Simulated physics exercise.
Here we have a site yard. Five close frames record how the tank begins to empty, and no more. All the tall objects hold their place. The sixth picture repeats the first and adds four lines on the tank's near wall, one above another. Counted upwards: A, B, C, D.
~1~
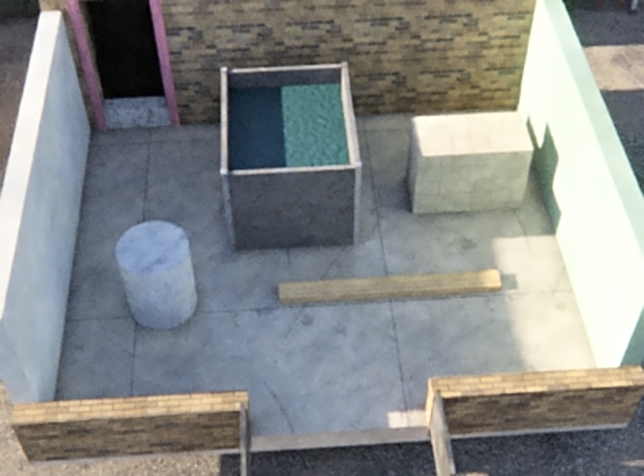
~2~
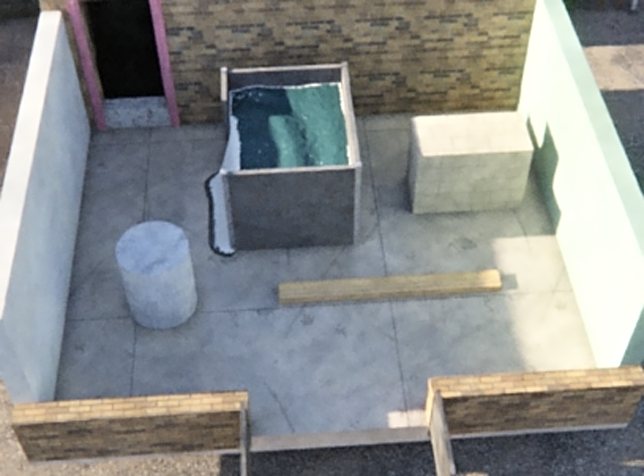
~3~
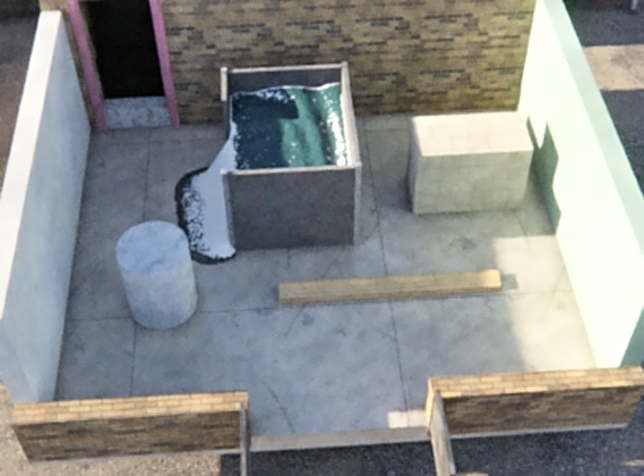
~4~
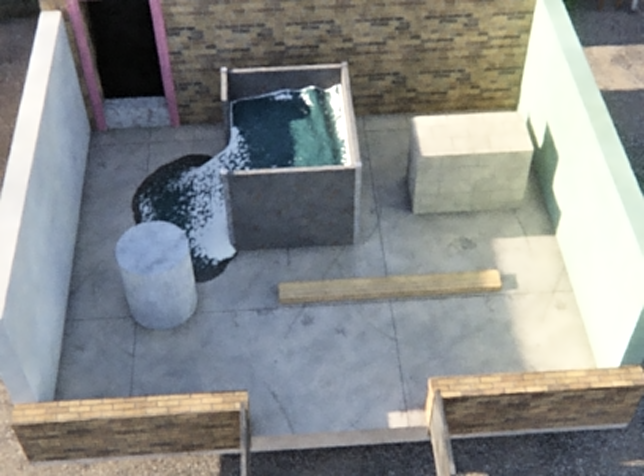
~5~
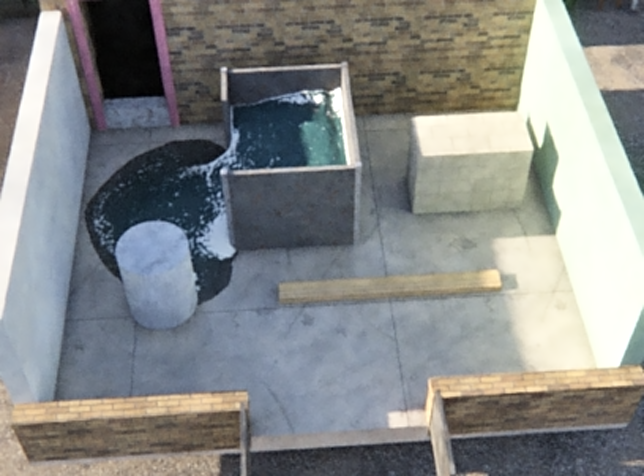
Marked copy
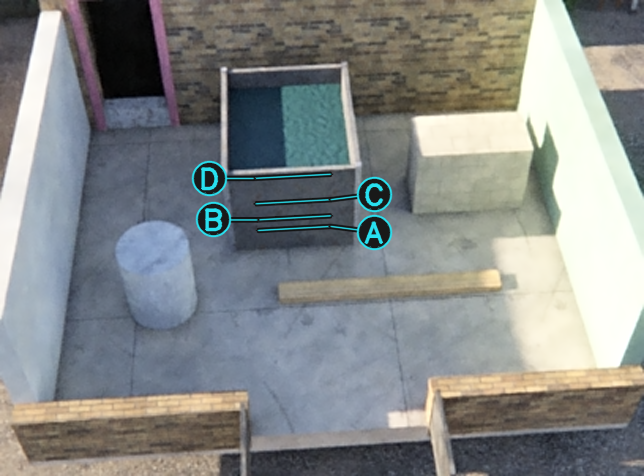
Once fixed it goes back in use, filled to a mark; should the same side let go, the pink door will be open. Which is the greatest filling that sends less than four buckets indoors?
Choose C.
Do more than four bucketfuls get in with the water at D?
Yes, it does.
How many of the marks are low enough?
Three of the four.
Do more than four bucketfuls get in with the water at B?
No, not at all.
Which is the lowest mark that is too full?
D.
On the marked copy, A at (294, 228); B at (294, 217); C at (293, 201); D at (292, 176); from the bottom up A, B, C, D.
With A, nothing gets over.
With B, nothing gets over.
With C, a bucket or two gets in.
With D, about 11 bucketfuls get in.
